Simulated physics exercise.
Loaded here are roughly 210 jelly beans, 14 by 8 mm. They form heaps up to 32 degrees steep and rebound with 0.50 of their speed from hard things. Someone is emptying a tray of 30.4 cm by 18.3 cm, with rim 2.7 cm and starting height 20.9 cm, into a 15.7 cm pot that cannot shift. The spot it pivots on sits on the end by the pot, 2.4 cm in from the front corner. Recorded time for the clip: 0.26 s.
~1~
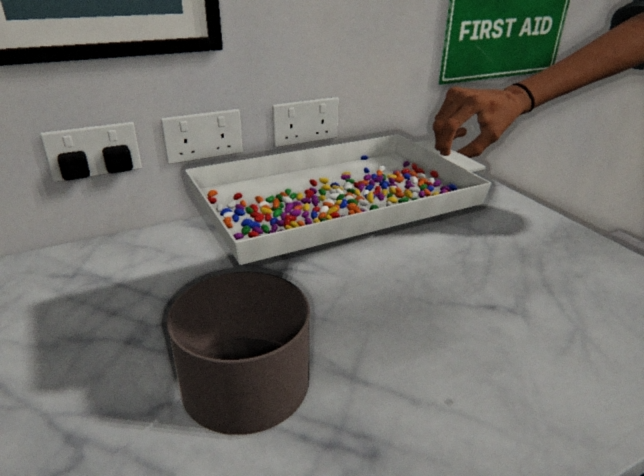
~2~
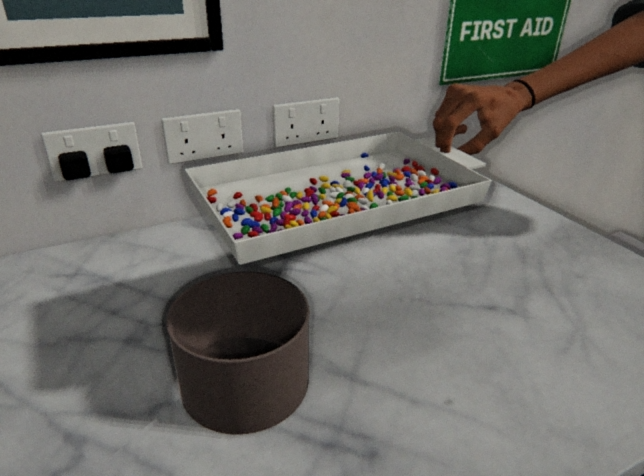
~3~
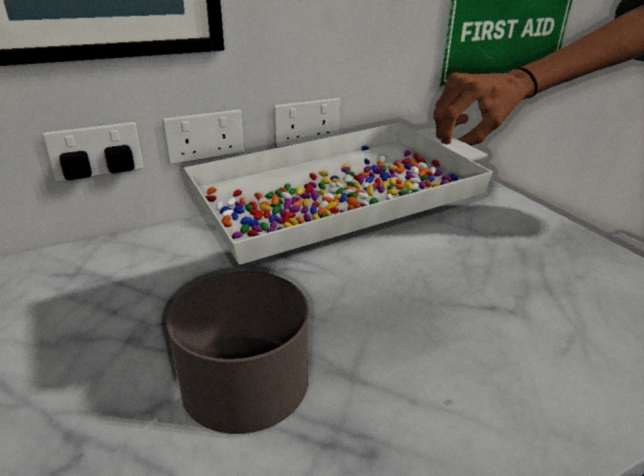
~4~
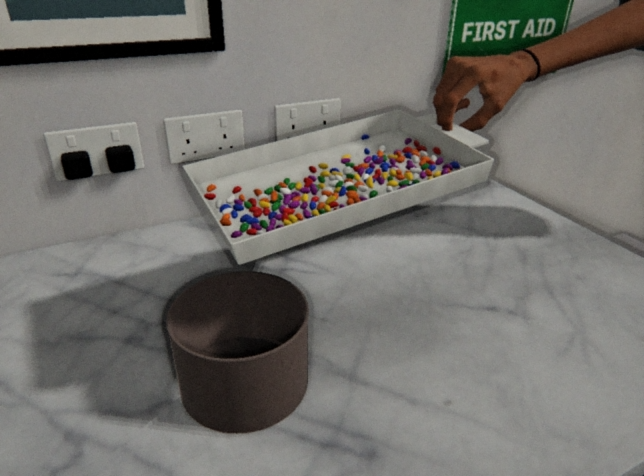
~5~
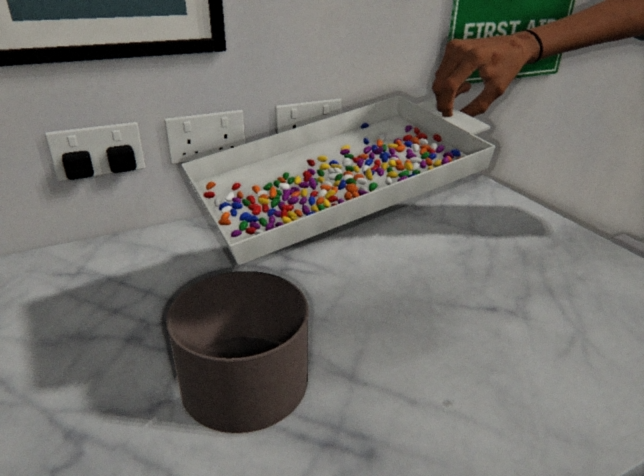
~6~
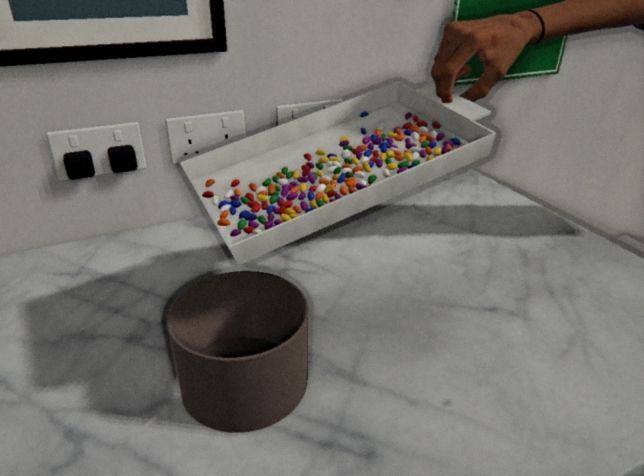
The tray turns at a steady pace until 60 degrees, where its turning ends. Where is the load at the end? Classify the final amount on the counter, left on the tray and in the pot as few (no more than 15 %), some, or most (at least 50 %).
Counter: Some. Left on the tray: Most. Pot: Few.
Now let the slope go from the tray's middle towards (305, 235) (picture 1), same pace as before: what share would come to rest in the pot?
Estimate: Near 0 per cent.
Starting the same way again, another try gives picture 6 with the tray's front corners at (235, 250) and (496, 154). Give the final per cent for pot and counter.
In the pot: 0 per cent; on the counter: 5 per cent.
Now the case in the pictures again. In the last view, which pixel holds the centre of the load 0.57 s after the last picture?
My estimate is roughly (260, 178).
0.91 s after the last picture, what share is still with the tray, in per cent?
Value: About 90%.
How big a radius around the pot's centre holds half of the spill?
That comes to near 22 cm.
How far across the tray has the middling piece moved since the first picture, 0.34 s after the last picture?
I'd say close to 4 centimetres.
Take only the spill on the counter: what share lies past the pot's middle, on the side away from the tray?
Roughly 90 percent of the spill.
Then, 0.34 s after the last picture, tilt 36 degrees; the tray holds 100 %, the pot 0 %.
Then, 0.57 s after the last picture, tilt 52 degrees; the tray holds 100 %, the pot 0 %.
Then, 0.91 s after the last picture, tilt 60 degrees; the tray holds 90 %, the pot 0 %.
In the end, counter 25 %, tray 75 %, pot 5 %.
